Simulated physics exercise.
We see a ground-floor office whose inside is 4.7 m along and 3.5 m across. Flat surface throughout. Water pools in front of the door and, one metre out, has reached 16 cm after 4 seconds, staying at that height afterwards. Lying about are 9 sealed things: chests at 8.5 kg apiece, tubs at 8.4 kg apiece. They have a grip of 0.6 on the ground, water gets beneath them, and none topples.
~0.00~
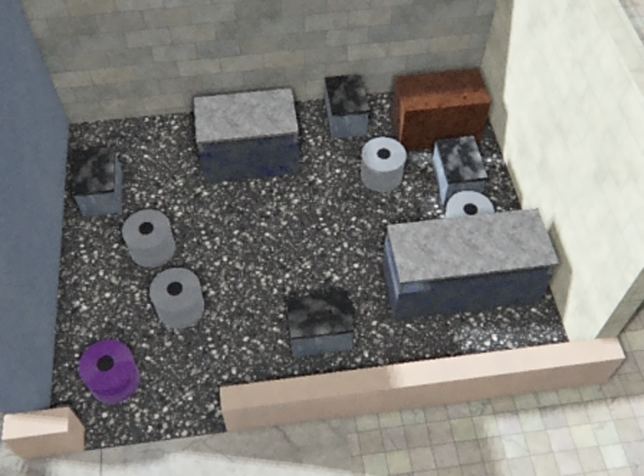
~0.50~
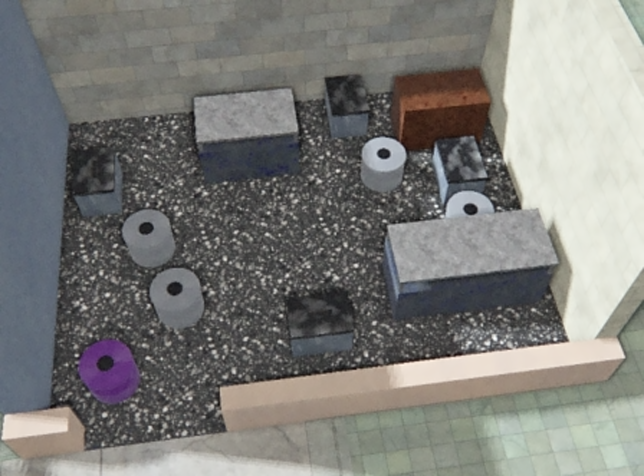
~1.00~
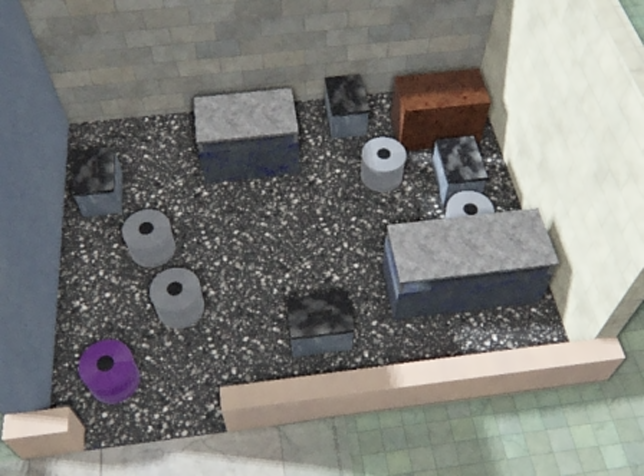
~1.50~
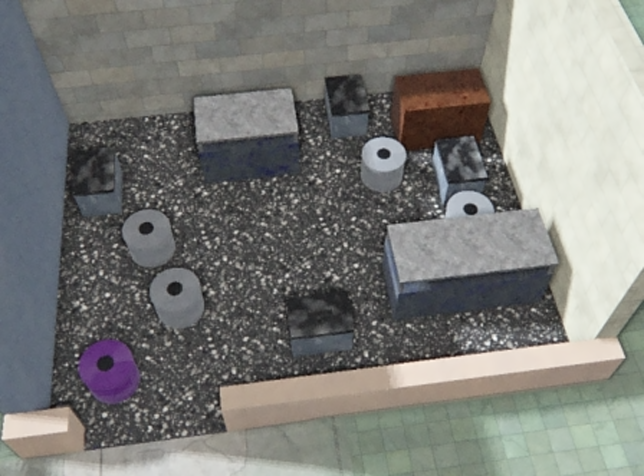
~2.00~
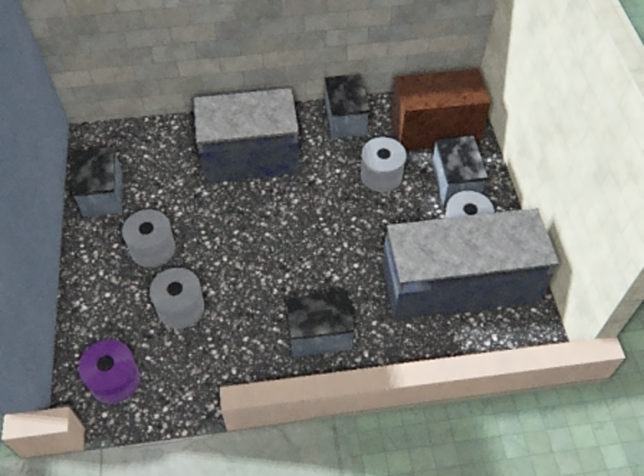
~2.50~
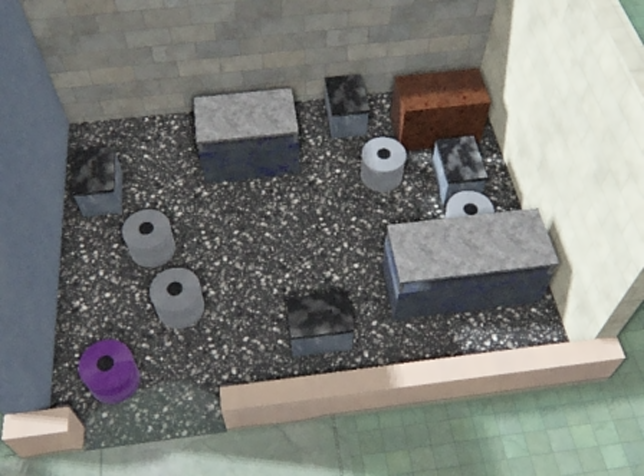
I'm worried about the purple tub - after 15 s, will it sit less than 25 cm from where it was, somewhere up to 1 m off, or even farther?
Even farther than 1 m.
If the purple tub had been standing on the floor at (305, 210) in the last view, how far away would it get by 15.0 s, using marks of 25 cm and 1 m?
Short answer, it is taken a long way.
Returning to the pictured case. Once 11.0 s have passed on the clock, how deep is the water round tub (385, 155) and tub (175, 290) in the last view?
About 6 and 7 cm.
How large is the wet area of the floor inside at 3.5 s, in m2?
About 1.0 m2.
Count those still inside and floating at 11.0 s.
By my count, 7.
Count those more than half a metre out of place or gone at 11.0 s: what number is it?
It comes to 5.
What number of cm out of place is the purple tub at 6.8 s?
By that time, close to 250 cm.
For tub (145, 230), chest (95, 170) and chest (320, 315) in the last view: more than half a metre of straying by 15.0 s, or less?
Above, above, below.
After 3.5 s the purple tub is near (103, 358), 0.1 m from its start, aground; 0 afloat.
After 6.8 s the purple tub is near (97, 157), 2.3 m from its start, afloat; 3 afloat.
After 11.0 s the purple tub is near (108, 134), 2.5 m from its start, afloat; 7 afloat.
After 15.0 s the purple tub is near (124, 137), 2.5 m from its start, afloat; 8 afloat.
